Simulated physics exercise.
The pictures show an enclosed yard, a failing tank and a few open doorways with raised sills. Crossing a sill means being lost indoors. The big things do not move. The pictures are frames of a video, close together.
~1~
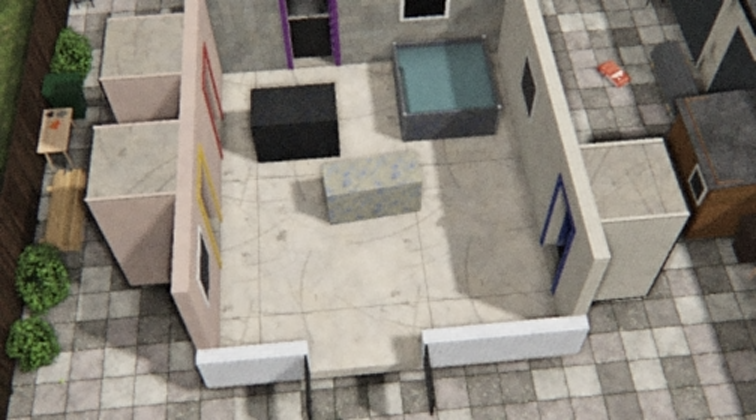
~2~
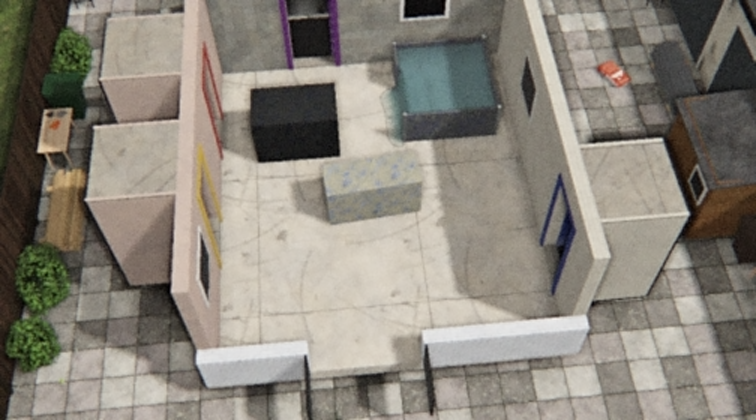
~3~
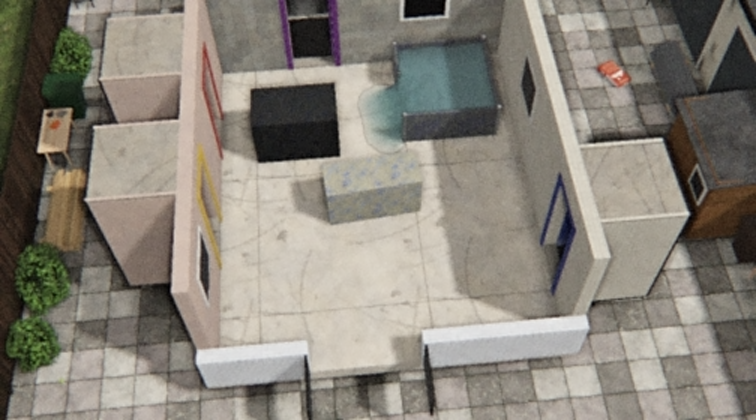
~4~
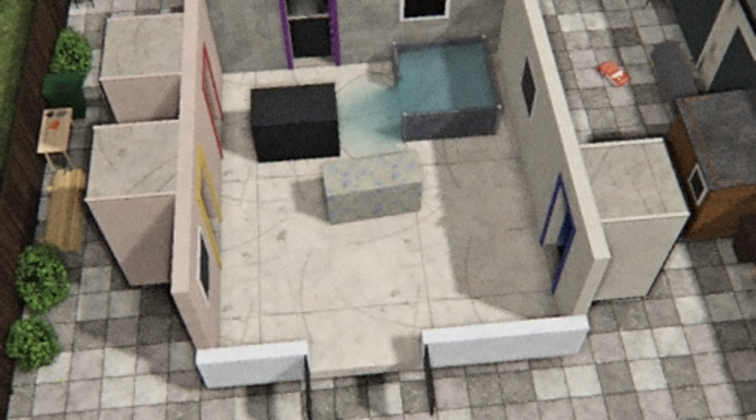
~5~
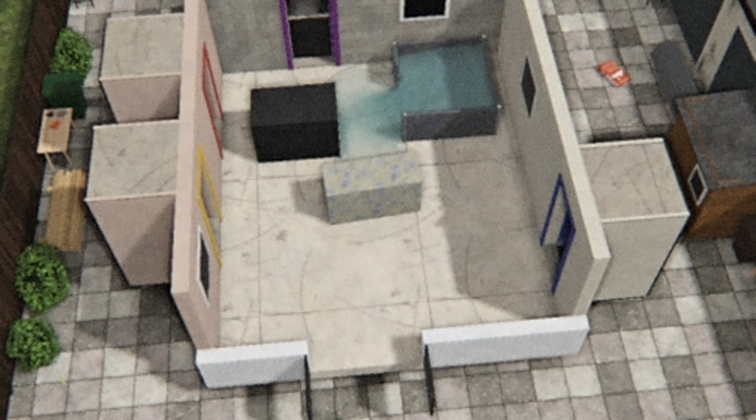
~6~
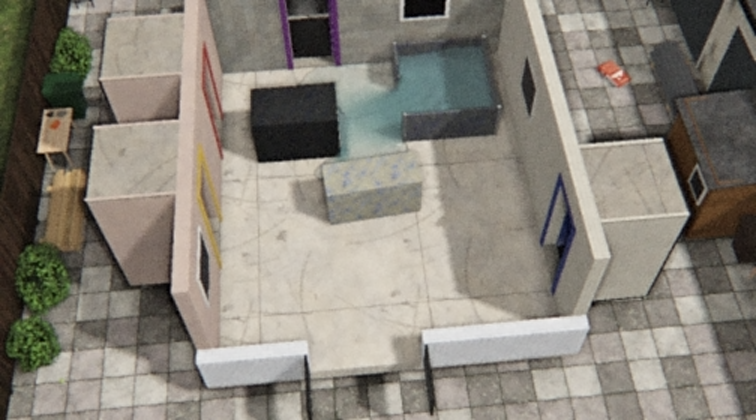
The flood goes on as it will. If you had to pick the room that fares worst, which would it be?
I would pick the purple room.
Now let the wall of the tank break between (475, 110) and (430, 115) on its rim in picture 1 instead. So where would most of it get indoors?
Answer: The blue one.
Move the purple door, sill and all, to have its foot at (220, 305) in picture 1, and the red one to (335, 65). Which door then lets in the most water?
My pick: The red door.
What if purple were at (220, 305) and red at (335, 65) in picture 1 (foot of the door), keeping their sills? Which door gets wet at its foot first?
It's the red door that is first.
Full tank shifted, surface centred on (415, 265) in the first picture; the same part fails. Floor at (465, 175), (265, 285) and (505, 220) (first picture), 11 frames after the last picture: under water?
In that order: Not flooded, under water, no water.
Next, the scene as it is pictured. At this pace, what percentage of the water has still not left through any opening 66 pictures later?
Roughly 78 parts in every hundred.
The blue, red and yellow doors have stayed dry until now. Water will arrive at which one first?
It's the red door.
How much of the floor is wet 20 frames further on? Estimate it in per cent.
My estimate is close to 50 per cent.
A moment on, water covers 25 % of the floor; blue door not reached, yellow door not reached, purple door a trickle in, red door a trickle in.
Next, water covers 40 % of the floor; blue door not reached, yellow door wet at the sill, nothing in, purple door some in, red door some in.
Then, water covers 50 % of the floor; blue door not reached, yellow door wet at the sill, nothing in, purple door a lot in, red door some in.
Later, water covers 75 % of the floor; blue door wet at the sill, nothing in, yellow door wet at the sill, nothing in, purple door a lot in, red door a lot in.
In the end, water covers 95 % of the floor; blue door a trickle in, yellow door wet at the sill, nothing in, purple door a lot in, red door a lot in; the purple door has let in the most.
